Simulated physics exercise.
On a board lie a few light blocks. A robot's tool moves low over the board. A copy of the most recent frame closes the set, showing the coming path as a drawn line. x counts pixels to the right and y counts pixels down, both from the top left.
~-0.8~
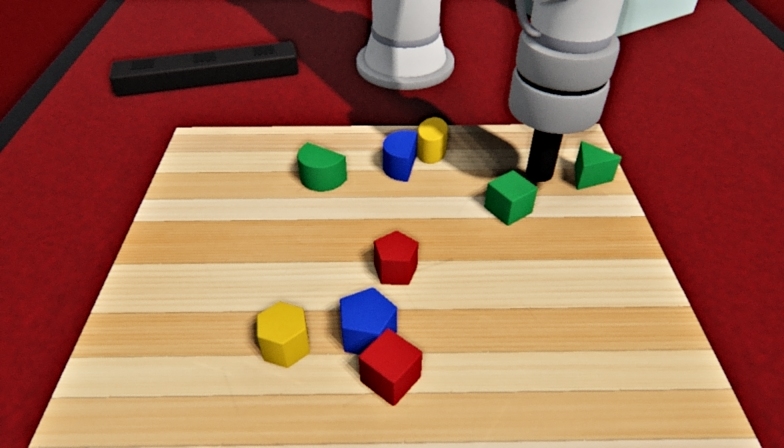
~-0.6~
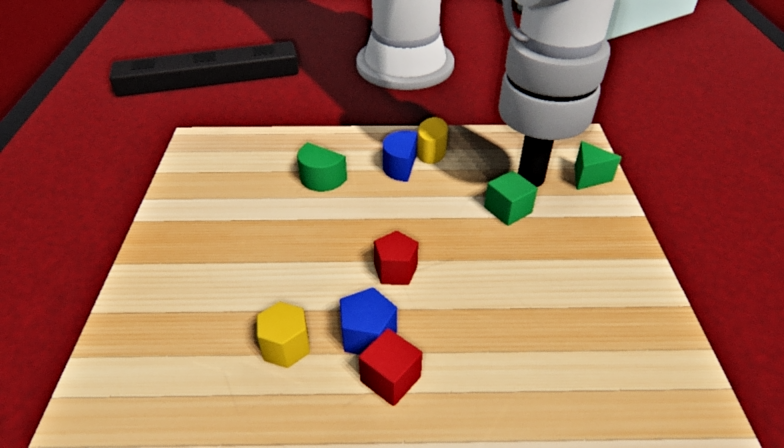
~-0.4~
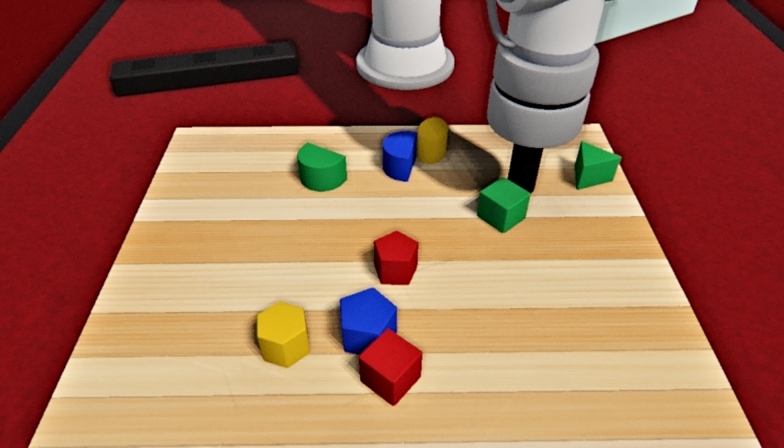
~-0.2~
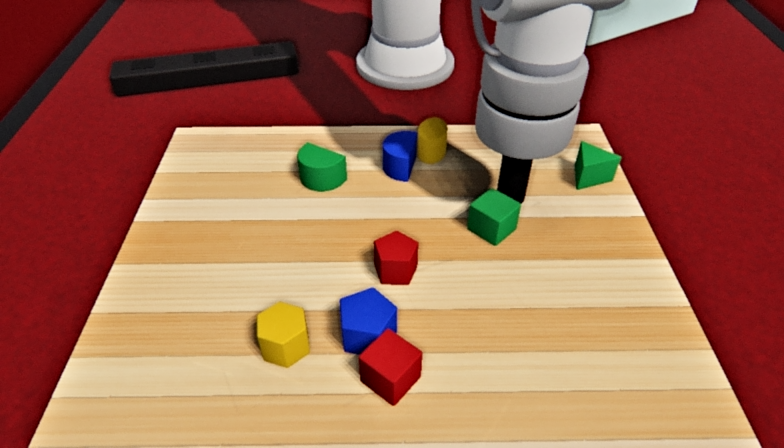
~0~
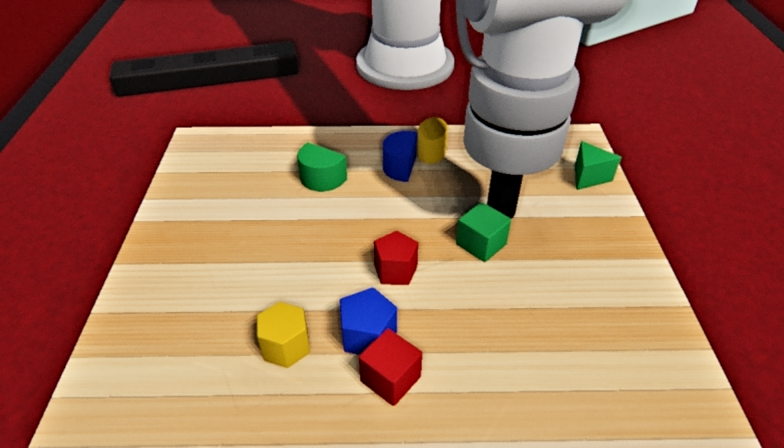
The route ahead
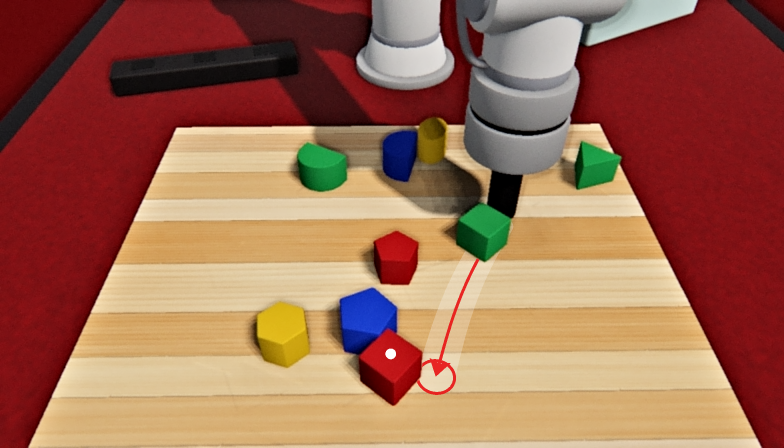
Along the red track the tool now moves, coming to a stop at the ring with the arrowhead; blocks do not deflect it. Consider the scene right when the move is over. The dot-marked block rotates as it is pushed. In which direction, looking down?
Spin direction: Counter-clockwise.
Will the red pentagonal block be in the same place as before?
I expect so.
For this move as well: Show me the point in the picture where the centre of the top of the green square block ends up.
My estimate: (401, 325).
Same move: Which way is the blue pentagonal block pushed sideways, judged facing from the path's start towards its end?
The blue pentagonal block is shifted sideways to the right, facing along the path from start to end.
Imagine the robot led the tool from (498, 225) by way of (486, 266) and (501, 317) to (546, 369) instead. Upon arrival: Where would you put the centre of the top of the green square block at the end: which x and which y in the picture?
In the picture, that point is around (454, 264).
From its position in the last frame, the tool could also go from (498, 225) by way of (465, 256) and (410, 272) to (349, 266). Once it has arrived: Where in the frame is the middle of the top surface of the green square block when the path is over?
For the centre of its top, I'd go with (438, 272).
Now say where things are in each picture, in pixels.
In the first picture, tool's lower end (539, 175); blue pentagonal block (366, 310); red square block (391, 354); red pentagonal block (396, 246); green square block (513, 185).
In the second picture, tool (530, 181); blocks still.
In the third picture, tool (520, 188); green square block (506, 192).
In the fourth picture, tool (510, 199); green square block (496, 204).
In the fifth picture, tool (500, 213); blue pentagonal block (366, 310); red square block (391, 354); red pentagonal block (396, 246); green square block (485, 219).
Drawn move, from (498, 225) via (464, 289), ending at (436, 377); the dot is on the red square block.
On the path given first. One third of the way, tool (476, 254); green square block (456, 261).
Two thirds of the way, tool (455, 304); green square block (421, 306), turned 30° clockwise.
At the end, tool (437, 365); blue pentagonal block (349, 313), turned 10° clockwise; red square block (380, 361), turned 25° anticlockwise; red pentagonal block still; green square block (401, 325), turned 60° clockwise.
